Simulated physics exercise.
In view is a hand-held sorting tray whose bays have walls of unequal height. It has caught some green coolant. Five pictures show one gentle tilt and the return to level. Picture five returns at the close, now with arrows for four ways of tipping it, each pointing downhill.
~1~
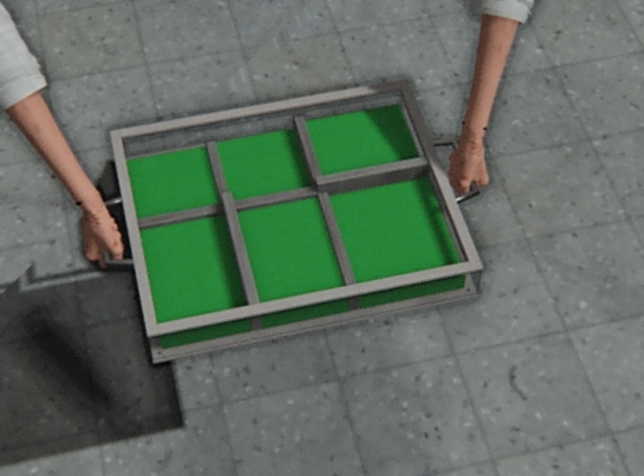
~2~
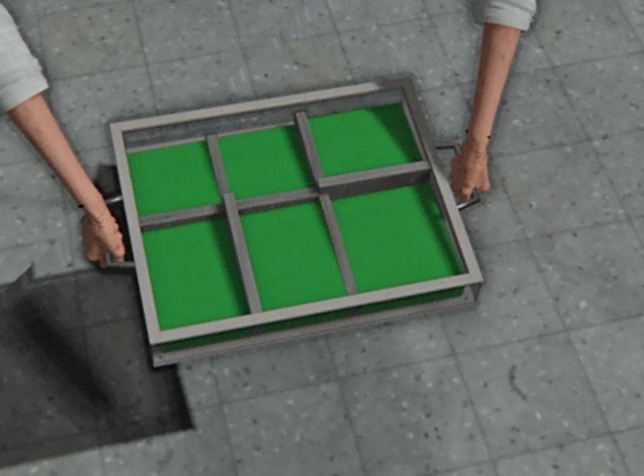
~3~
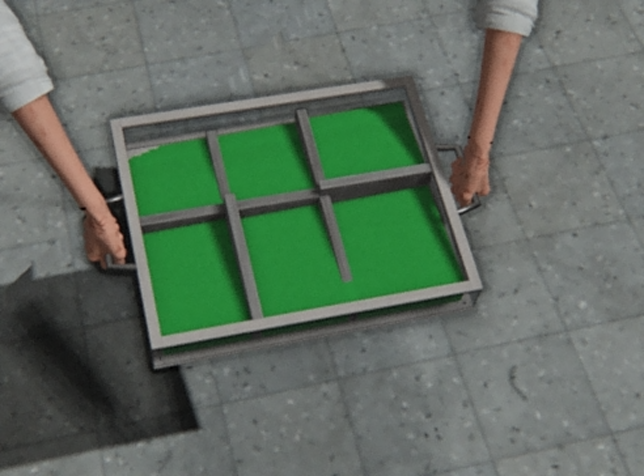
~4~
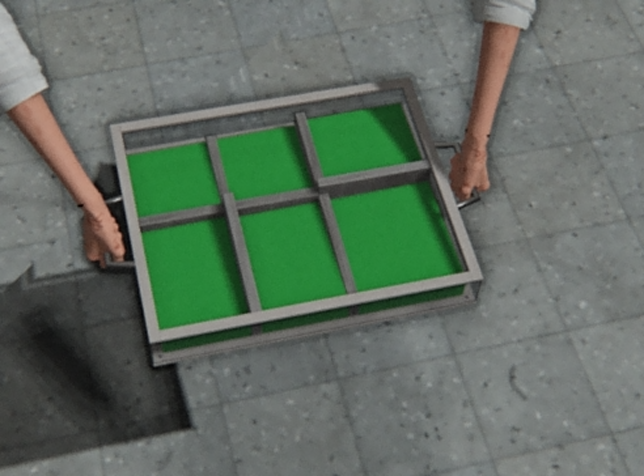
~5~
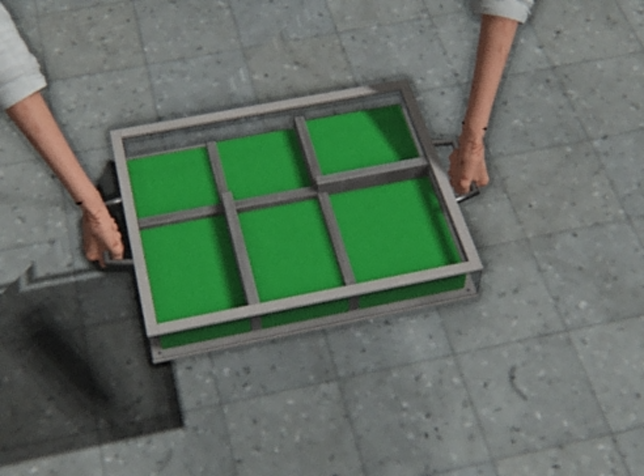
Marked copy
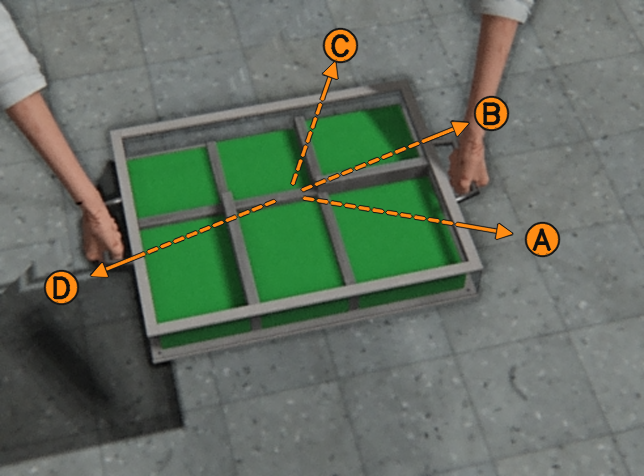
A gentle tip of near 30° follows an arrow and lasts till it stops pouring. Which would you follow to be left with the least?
Direction C does it best.
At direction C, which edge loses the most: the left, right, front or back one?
The back rim.
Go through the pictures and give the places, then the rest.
The tray is level; deepest in the front left bay, at (195, 271), shallowest in the back left.
Tipped about 6° down to the front; no wall is crossed.
Tipped about 9° down to the front; liquid runs over two walls.
Tipped about 5° down to the front; no wall is crossed.
The tray is level; deepest in the front left bay, at (195, 271), shallowest in the back left.
On the marked copy, A ends at (506, 232); B ends at (463, 125); C ends at (333, 67); D ends at (96, 273).
With A, about 40 % stays in the tray, the largest part in the front right bay.
With B, about 45 % stays in the tray, the largest part in the front right bay.
With C, about 31 % stays in the tray, the largest part in the back right bay.
With D, about 46 % stays in the tray, the largest part in the front left bay.
